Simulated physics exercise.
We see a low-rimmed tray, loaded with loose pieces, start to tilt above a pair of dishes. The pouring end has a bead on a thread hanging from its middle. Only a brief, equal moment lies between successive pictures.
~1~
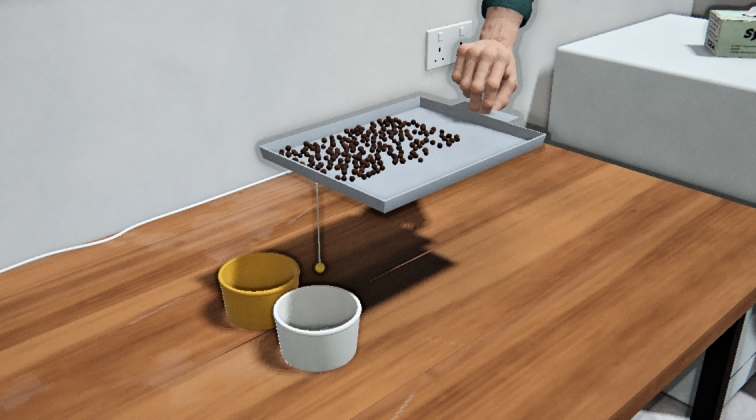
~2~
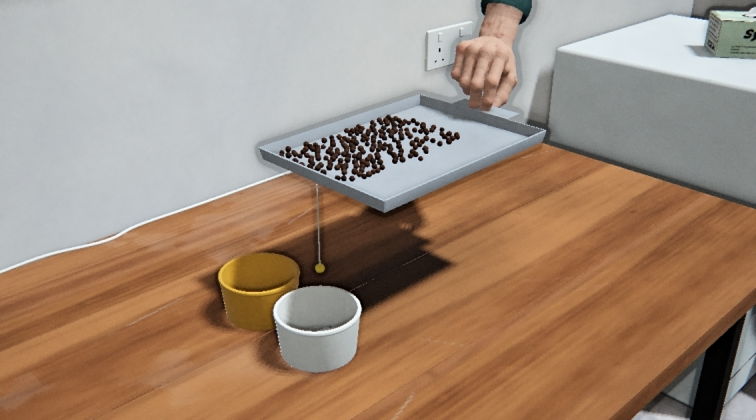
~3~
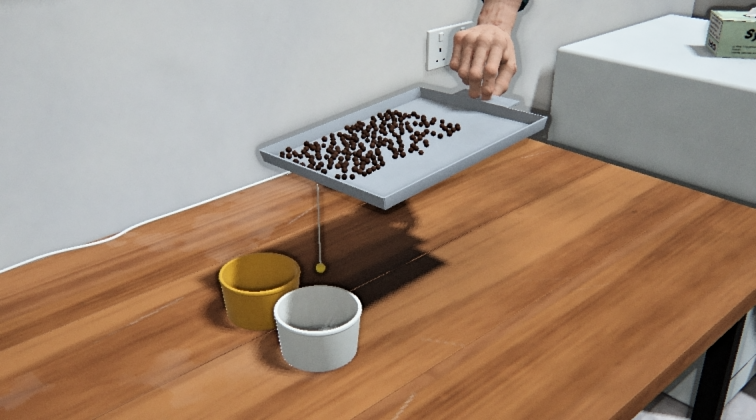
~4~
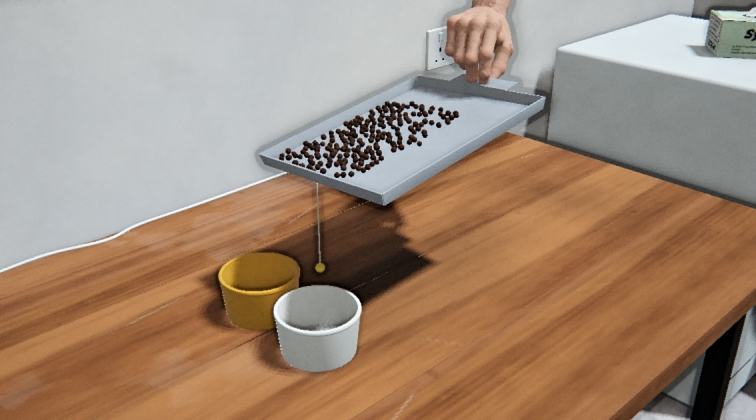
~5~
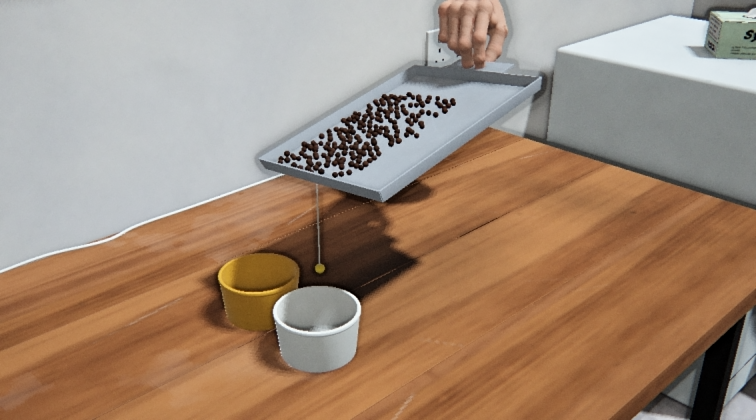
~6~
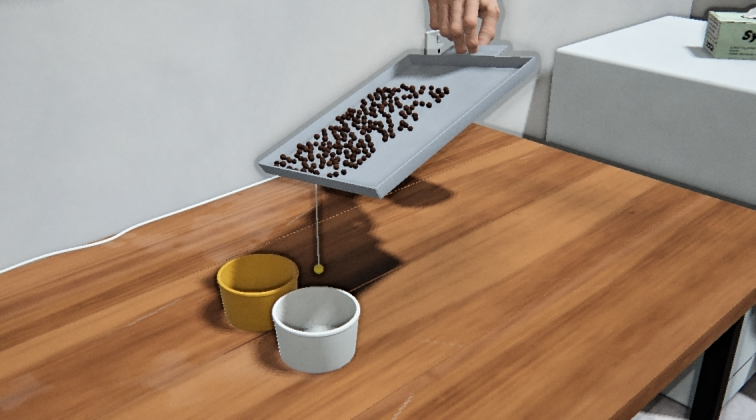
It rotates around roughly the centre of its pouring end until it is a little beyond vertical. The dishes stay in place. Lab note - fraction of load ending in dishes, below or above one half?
Below one half.
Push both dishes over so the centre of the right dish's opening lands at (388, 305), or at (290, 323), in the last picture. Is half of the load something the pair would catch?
Taking the tries in order: A minor share, followed by a minor share.
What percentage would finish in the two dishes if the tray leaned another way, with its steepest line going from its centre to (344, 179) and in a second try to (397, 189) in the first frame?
So it's 70 percent with the first slope and 10 percent with the other.
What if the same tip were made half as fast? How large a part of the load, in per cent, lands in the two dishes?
Around 30 percent.
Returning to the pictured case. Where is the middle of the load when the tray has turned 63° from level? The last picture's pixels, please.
About (299, 151).
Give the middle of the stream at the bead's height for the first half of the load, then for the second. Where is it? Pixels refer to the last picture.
Points: About (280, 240), then about (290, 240).
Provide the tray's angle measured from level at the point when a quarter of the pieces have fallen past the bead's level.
I'd say it is tilted about 110°.
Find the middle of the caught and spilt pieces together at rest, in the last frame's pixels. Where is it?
(275, 291).
Just after the last frame, tray tipped steeply; almost all on the tray; just a few in the air.
A moment on, tray tipped past a quarter turn; the larger part on the tray; just a few in the left dish; about a tenth outside both; about a tenth in the air.
Further on, tray tipped past a quarter turn; just a few in the right dish; roughly a third in the left dish; roughly two thirds outside both.
When it is over, tray tipped past a quarter turn; just a few in the right dish; roughly a third in the left dish; roughly two thirds outside both.
